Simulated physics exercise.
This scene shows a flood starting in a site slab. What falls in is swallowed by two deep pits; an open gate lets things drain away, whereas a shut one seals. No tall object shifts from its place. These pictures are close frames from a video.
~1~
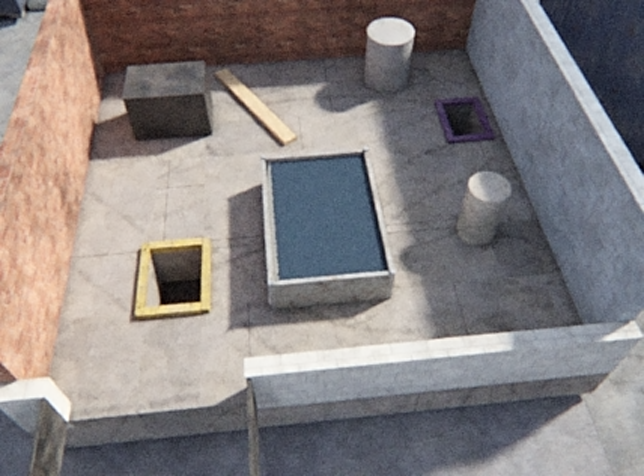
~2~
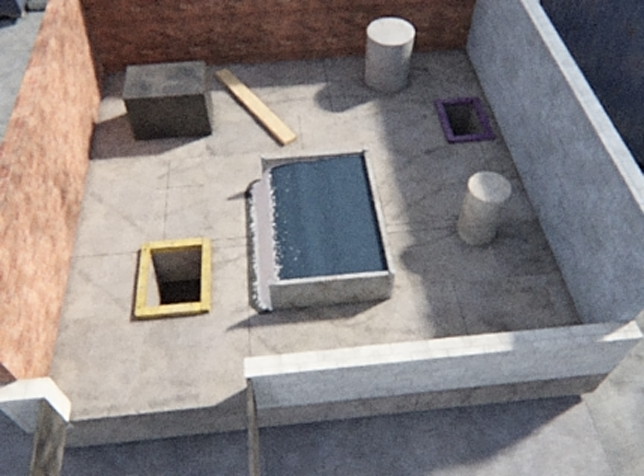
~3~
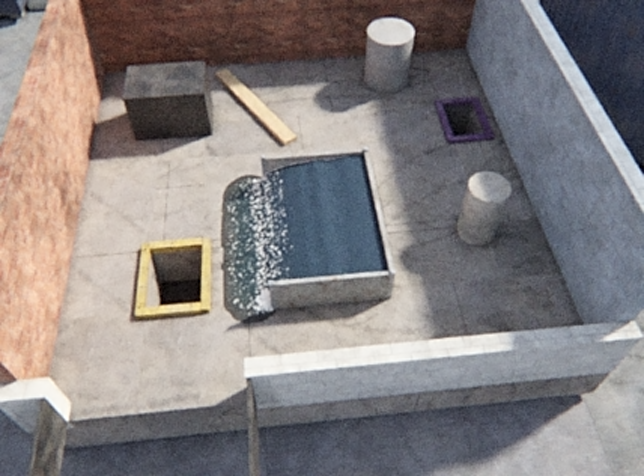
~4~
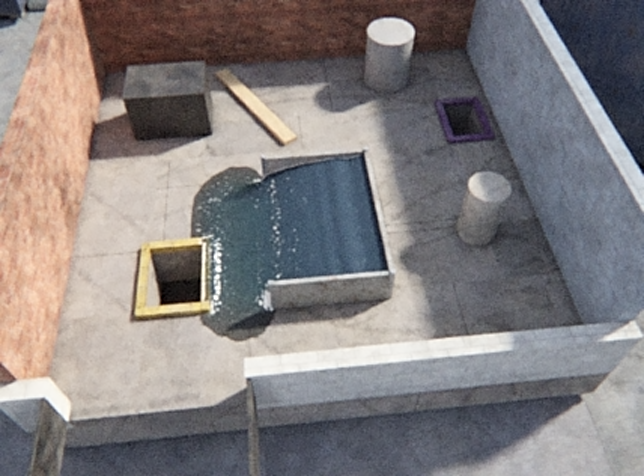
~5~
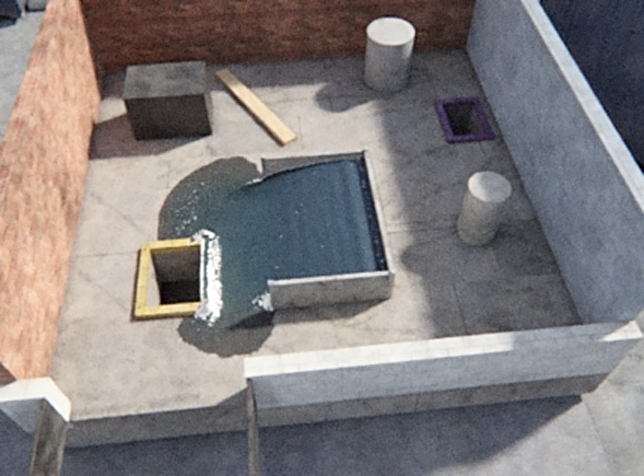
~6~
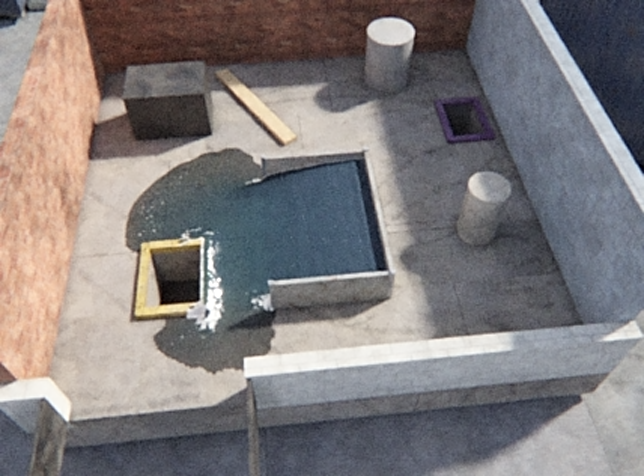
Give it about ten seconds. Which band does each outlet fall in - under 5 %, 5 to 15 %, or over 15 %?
Bands: The gate is in the over 15 % band; the yellow pit is in the over 15 % band; the purple pit is in the under 5 % band.
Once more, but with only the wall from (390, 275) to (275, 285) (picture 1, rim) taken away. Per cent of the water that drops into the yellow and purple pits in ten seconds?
Estimates in per cent: Yellow 0, purple 4.
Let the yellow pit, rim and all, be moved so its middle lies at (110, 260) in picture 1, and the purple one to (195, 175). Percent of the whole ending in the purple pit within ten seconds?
Share for purple: 8 in a hundred.
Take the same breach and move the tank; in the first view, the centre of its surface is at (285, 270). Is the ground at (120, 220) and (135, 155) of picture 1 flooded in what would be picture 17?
Going point by point, I get drenched then drenched.
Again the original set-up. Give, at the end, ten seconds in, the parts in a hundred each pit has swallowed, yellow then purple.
Close to 18 in a hundred and 0 in a hundred, in that order.
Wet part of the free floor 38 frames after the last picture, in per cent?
Close to 50 in a hundred, I think.
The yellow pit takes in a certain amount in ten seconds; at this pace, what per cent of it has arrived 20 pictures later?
It works out at roughly 100 percent of the ten-second total.
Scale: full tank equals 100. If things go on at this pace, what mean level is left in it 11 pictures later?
About 28 %.
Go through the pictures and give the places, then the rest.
In the first picture, still water in the water tank at (323, 214).
In the second picture, the front is at (255, 185), out from the gap at (271, 232).
In the third picture, the front is at (244, 317), out from the gap at (271, 234).
In the fourth picture, the front is at (219, 177), out from the gap at (271, 235).
In the fifth picture, water pours out at (271, 235) and has run to (193, 337).
In the sixth picture, the front is at (141, 202), out from the gap at (271, 235).
A moment on, water covers 25 % of the floor; the gate 0 %, the yellow pit 10 %, the purple pit 0 %.
Next, water covers 30 % of the floor; the gate 3 %, the yellow pit 16 %, the purple pit 0 %.
Then, water covers 35 % of the floor; the gate 9 %, the yellow pit 18 %, the purple pit 0 %.
Later, water covers 50 % of the floor; the gate 19 %, the yellow pit 18 %, the purple pit 0 %.
In the end, water covers 55 % of the floor; the gate 26 %, the yellow pit 18 %, the purple pit 0 %.
